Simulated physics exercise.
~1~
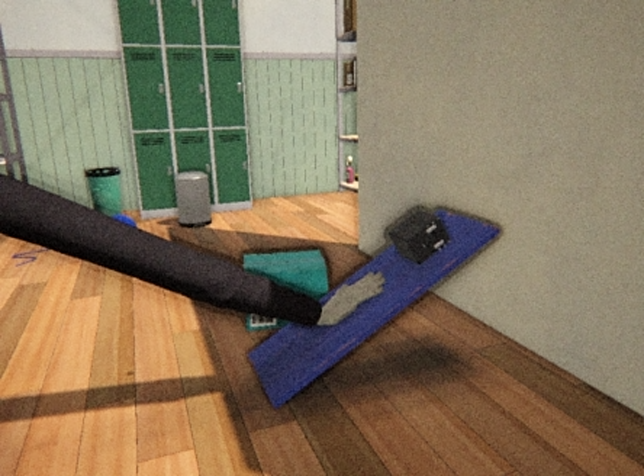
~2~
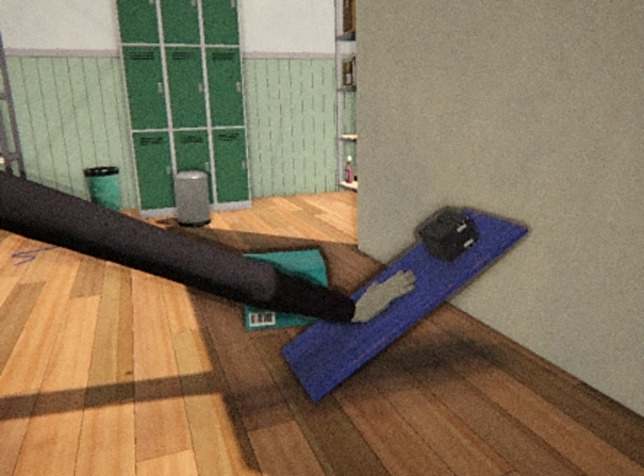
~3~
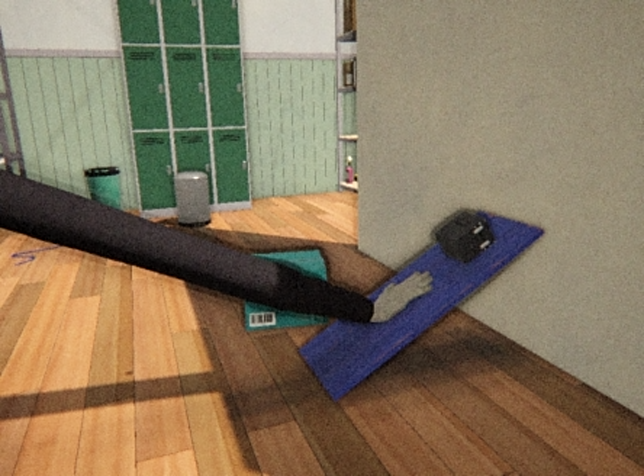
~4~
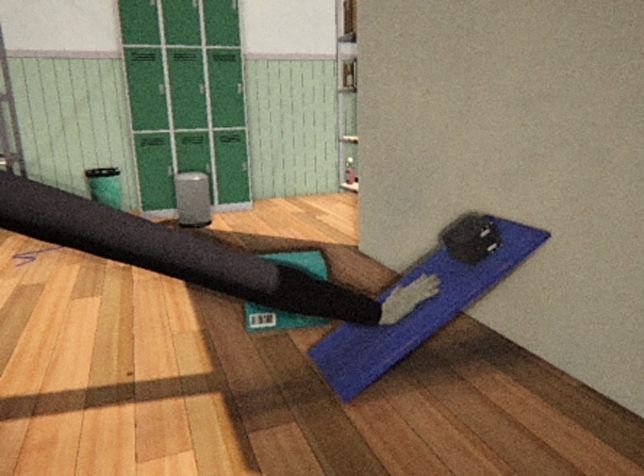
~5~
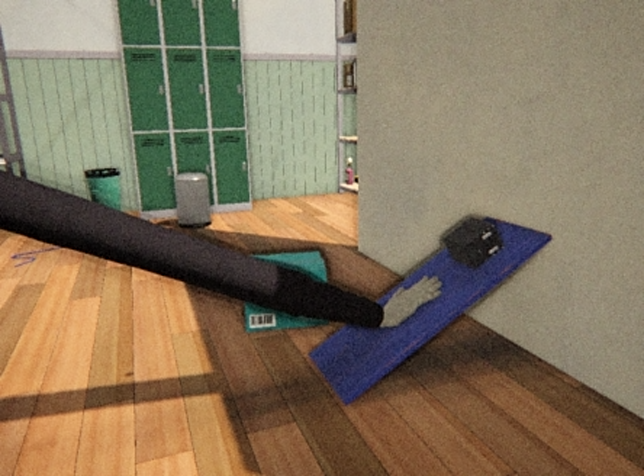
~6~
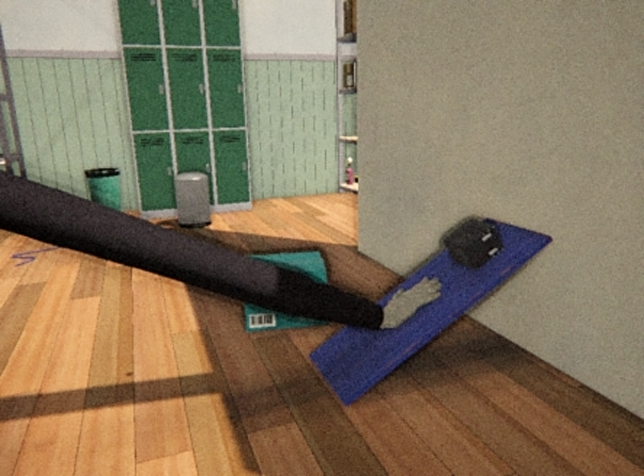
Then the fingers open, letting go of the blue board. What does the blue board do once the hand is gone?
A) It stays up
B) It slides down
B, it slides down.
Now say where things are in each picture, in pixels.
In the first frame, on its way; blue board (369, 296); turquoise box (285, 288).
In the second frame, on its way; blue board (400, 293).
In the third frame, on its way; blue board (417, 294).
In the fourth frame, on its way; blue board (424, 296).
In the fifth frame, leant on the wall, still held; blue board (425, 299).
In the sixth frame, leant on the wall, still held; blue board (426, 300).
Then, 0.30 s on from there, blue board leaning 16° more than when let go near (411, 333).
Then, 0.40 s on from there, blue board leaning 30° more than when let go near (401, 361).
Then, 0.50 s on from there, blue board leaning 29° more than when let go near (400, 353).
In the end, moved from the start, blue board; turquoise box unmoved. At the end, from the last picture's camera, blue board near (400, 362). The board slides down.
